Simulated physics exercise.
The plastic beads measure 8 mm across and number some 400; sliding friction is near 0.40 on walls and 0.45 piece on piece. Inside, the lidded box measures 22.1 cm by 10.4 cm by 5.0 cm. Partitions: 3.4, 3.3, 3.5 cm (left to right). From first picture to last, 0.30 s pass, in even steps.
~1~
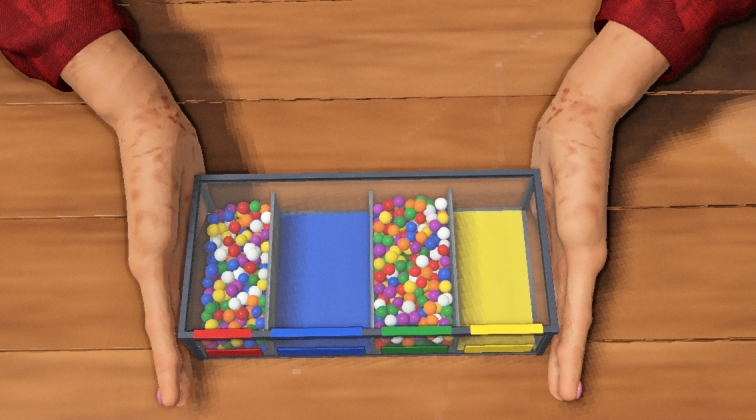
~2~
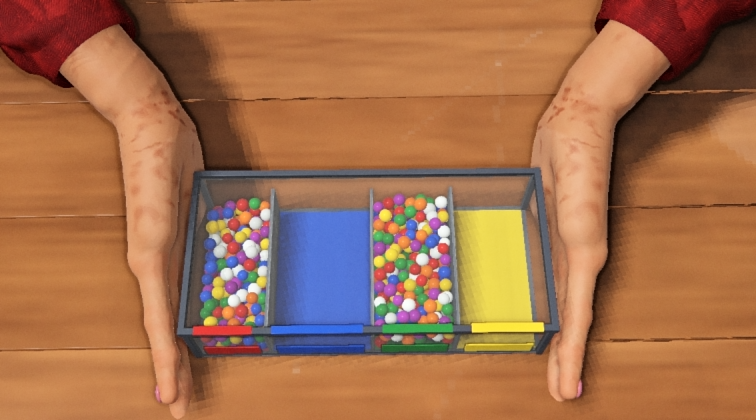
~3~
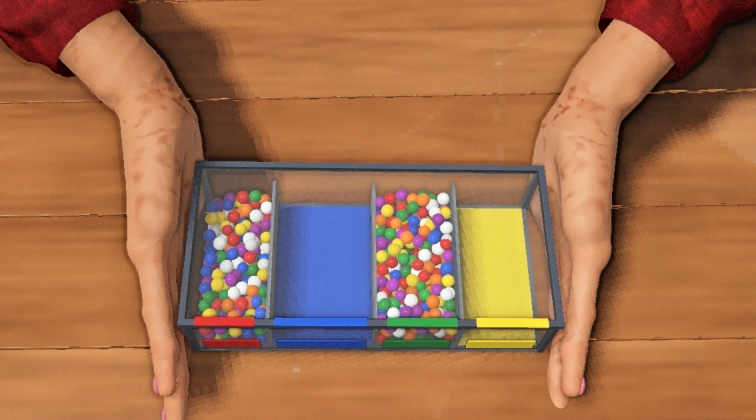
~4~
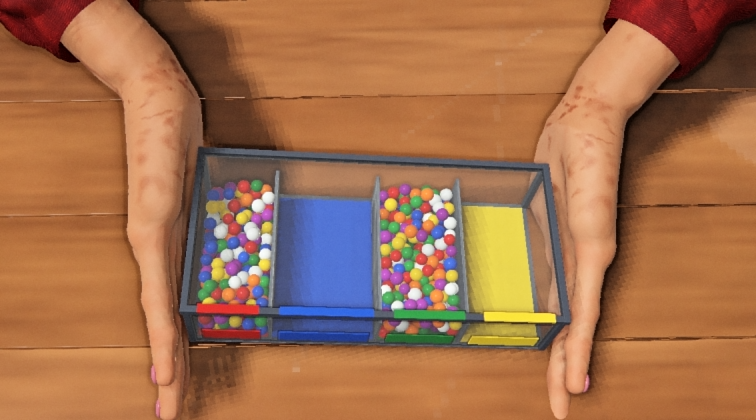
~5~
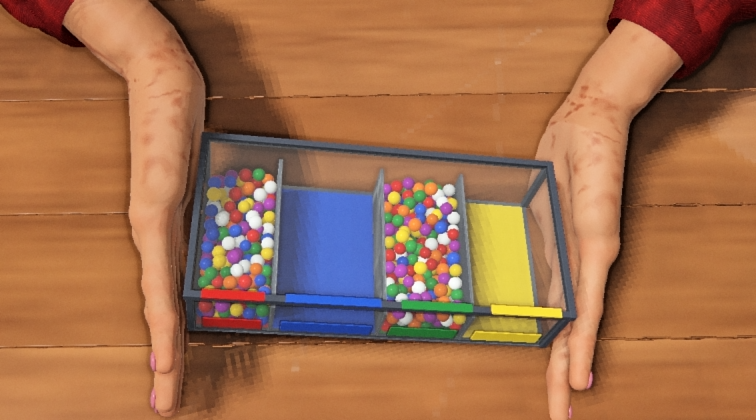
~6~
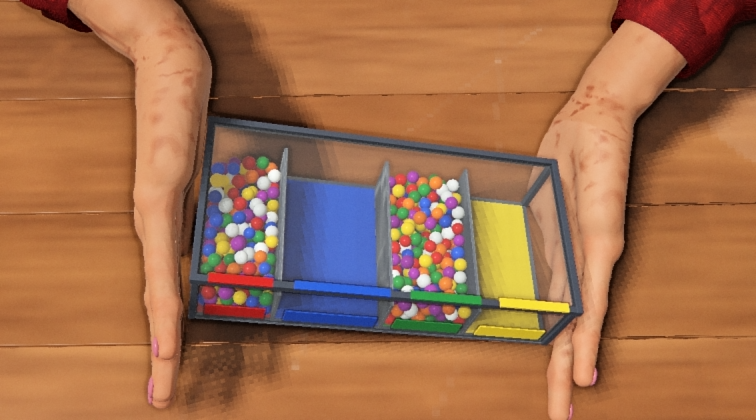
In the video, two hands hold a clear lidded box with multicoloured beads in its red and green sections, while the blue and yellow sections are empty. The hands gradually tilt the box, its left side rising higher than its right.
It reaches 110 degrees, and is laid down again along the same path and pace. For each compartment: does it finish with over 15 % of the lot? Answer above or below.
Red above, blue below, green above, yellow above.
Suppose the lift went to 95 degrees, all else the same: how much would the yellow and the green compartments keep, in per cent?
Yellow 25, green 45.
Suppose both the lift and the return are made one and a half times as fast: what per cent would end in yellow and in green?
Then: Yellow 20; green 45.
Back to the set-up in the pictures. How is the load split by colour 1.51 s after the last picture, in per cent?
Red 30, blue 5, green 45, yellow 20.
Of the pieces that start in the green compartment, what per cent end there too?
Roughly 60 per cent.
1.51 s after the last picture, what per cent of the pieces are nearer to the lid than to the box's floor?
About 60 per cent.
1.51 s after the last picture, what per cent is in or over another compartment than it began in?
About 35 per cent.
Then, 1.51 s after the last picture, tilt 110 degrees; red 30 %, blue 5 %, green 45 %, yellow 20 %.
Then, 2.52 s after the last picture, tilt 50 degrees; red 20 %, blue 10 %, green 50 %, yellow 25 %.
Then, 3.51 s after the last picture, tilt 0 degrees; red 20 %, blue 10 %, green 45 %, yellow 25 %.
In the end, red 20 %, blue 10 %, green 45 %, yellow 25 %.
